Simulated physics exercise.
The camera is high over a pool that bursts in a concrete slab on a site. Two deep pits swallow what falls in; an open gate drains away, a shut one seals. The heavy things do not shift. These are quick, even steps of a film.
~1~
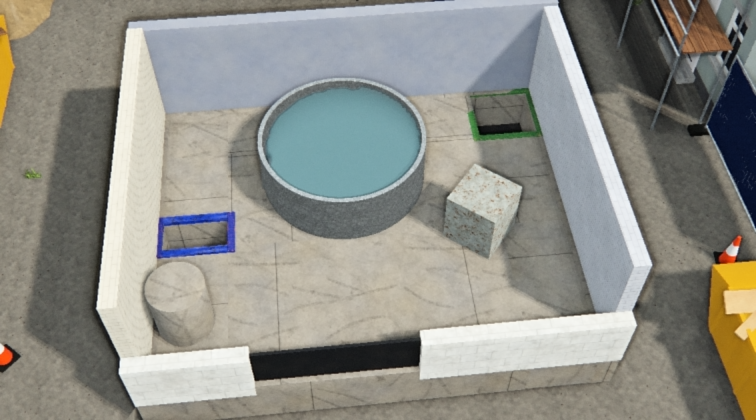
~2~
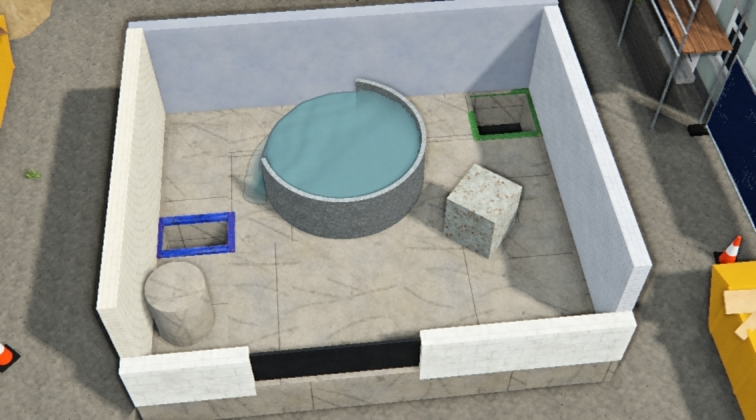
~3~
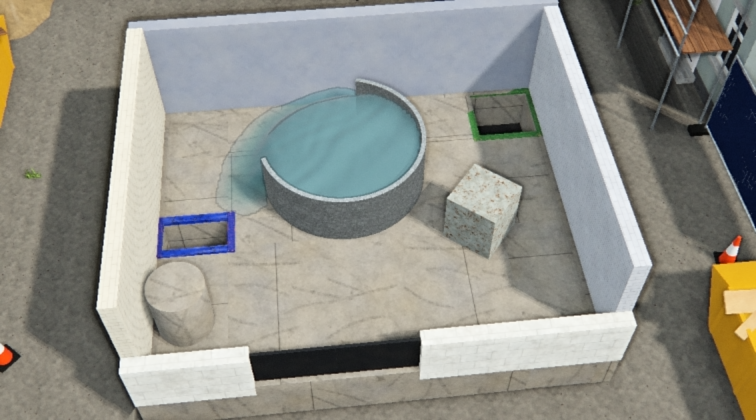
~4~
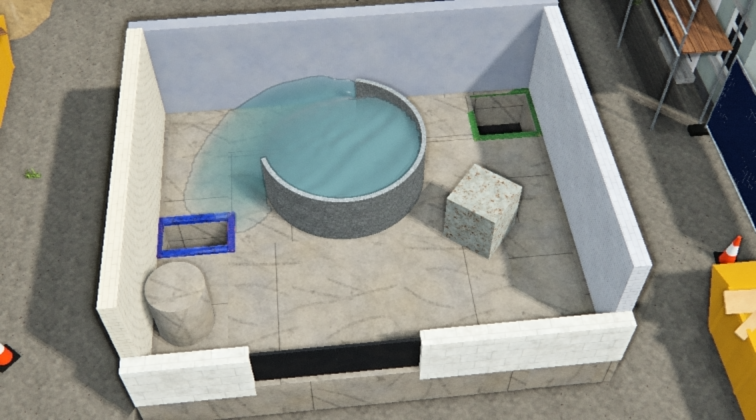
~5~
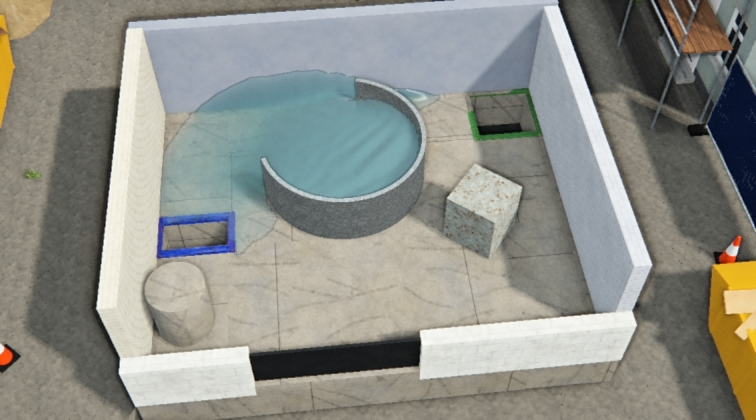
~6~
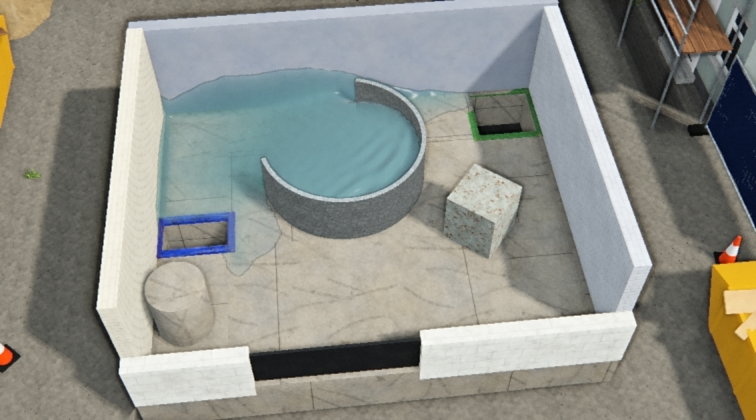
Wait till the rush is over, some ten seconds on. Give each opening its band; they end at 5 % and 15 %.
One by one: The gate takes not even 5 %; the blue pit takes above 15 %; the green pit takes from 5 to 15 %.
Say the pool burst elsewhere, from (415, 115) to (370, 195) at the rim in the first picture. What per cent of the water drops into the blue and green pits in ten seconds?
Parts in a hundred: Blue 10, green 35.
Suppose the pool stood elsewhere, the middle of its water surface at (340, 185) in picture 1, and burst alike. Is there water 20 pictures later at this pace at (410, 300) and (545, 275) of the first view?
One after the other: Not flooded, free of water.
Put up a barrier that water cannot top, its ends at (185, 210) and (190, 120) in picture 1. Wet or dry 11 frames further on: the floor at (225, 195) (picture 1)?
Answer: Wet.
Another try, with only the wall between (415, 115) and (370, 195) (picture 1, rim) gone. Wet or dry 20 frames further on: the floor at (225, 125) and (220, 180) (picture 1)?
As listed: Clear, no water.
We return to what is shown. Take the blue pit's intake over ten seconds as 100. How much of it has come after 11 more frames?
About 25 per cent.
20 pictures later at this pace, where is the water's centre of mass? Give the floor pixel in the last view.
Near (293, 173).
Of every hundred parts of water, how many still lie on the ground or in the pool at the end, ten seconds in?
Close to 48 %.
A moment on, water covers 30 % of the floor; the gate 0 %, the blue pit 2 %, the green pit 1 %.
Next, water covers 40 % of the floor; the gate 0 %, the blue pit 10 %, the green pit 3 %.
Then, water covers 60 % of the floor; the gate 0 %, the blue pit 26 %, the green pit 6 %.
Later, water covers 75 % of the floor; the gate 0 %, the blue pit 35 %, the green pit 9 %.
In the end, water covers 90 % of the floor; the gate 0 %, the blue pit 42 %, the green pit 11 %.
